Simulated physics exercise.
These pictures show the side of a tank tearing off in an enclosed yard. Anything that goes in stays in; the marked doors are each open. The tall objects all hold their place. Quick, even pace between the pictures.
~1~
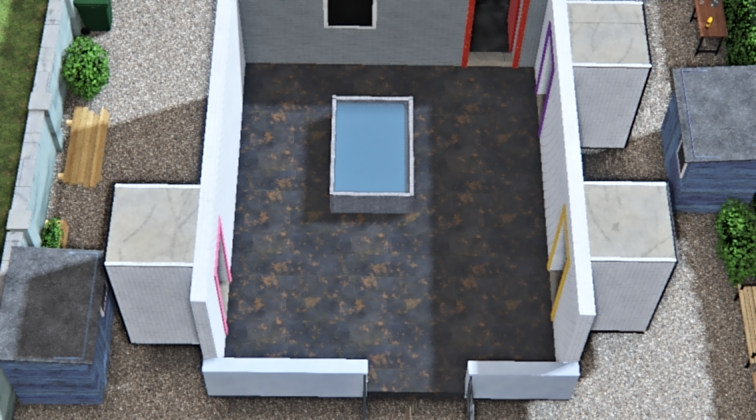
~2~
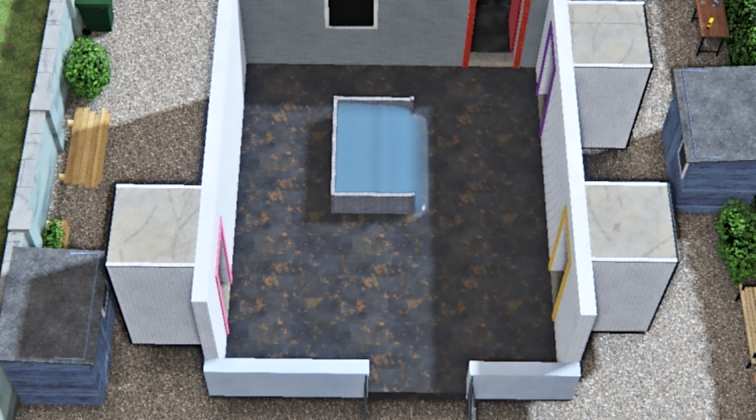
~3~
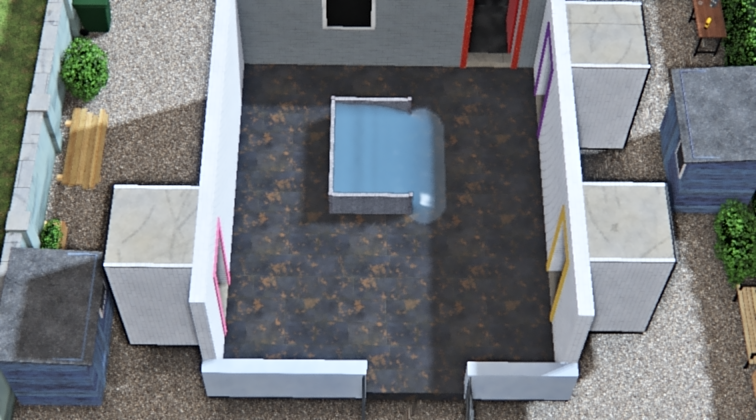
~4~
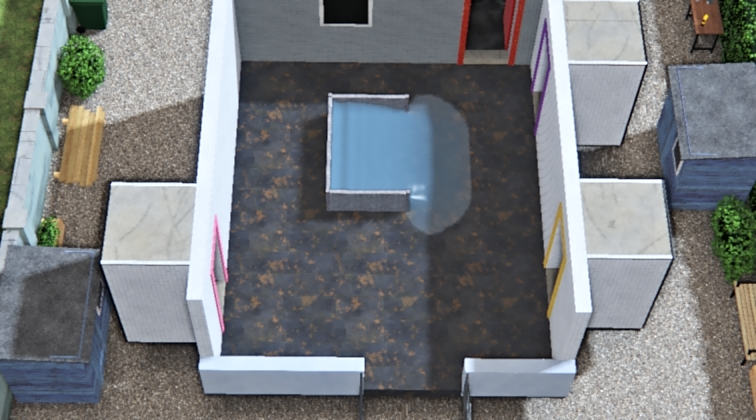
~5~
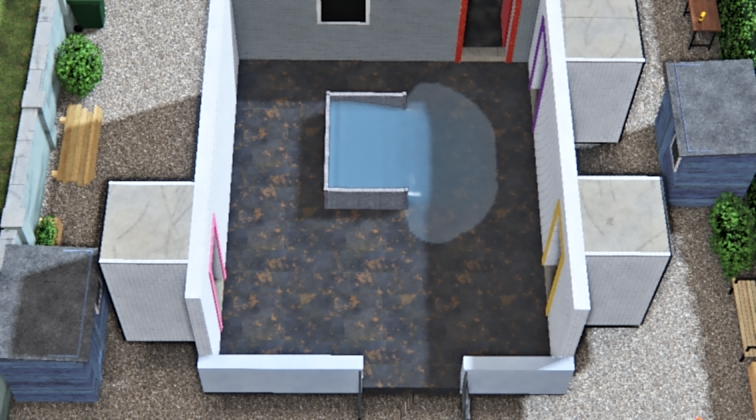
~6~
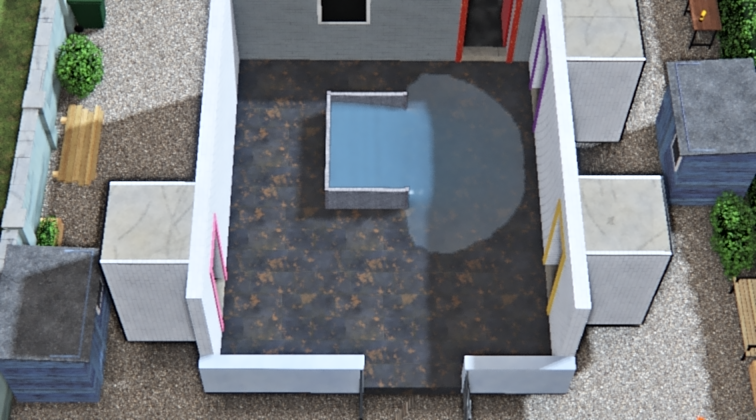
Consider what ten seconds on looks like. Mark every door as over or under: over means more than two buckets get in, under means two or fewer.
Purple door - over; pink door - under; red door - under; yellow door - over.
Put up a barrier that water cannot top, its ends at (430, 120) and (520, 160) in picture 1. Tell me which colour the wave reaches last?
Result: The one in pink.
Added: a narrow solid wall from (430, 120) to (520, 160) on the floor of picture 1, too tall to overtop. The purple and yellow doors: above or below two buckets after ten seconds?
Purple door falls short; yellow door exceeds the limit.
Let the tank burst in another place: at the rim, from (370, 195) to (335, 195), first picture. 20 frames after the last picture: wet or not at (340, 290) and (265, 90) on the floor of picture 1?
Order as given: Inundated, then unwetted.
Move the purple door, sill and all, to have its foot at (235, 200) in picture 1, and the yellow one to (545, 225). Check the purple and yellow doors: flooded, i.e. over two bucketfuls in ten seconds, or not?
What happens next: The purple one falls below the limit, and the yellow one overflows.
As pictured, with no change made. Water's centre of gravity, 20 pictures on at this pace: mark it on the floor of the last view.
I'd put my finger on (476, 189).
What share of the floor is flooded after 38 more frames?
About 65 in a hundred.
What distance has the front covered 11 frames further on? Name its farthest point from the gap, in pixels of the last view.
Close to (550, 346), I think.
A moment on, water covers 30 % of the floor; the purple door under two buckets in, the pink door not reached, the red door wet at the sill, nothing in, the yellow door not reached.
Next, water covers 30 % of the floor; the purple door over two buckets in, the pink door not reached, the red door wet at the sill, nothing in, the yellow door under two buckets in.
Then, water covers 40 % of the floor; the purple door far over two buckets in, the pink door not reached, the red door wet at the sill, nothing in, the yellow door over two buckets in.
Later, water covers 65 % of the floor; the purple door far over two buckets in, the pink door not reached, the red door under two buckets in, the yellow door over two buckets in.
In the end, water covers 85 % of the floor; the purple door far over two buckets in, the pink door wet at the sill, nothing in, the red door under two buckets in, the yellow door over two buckets in.
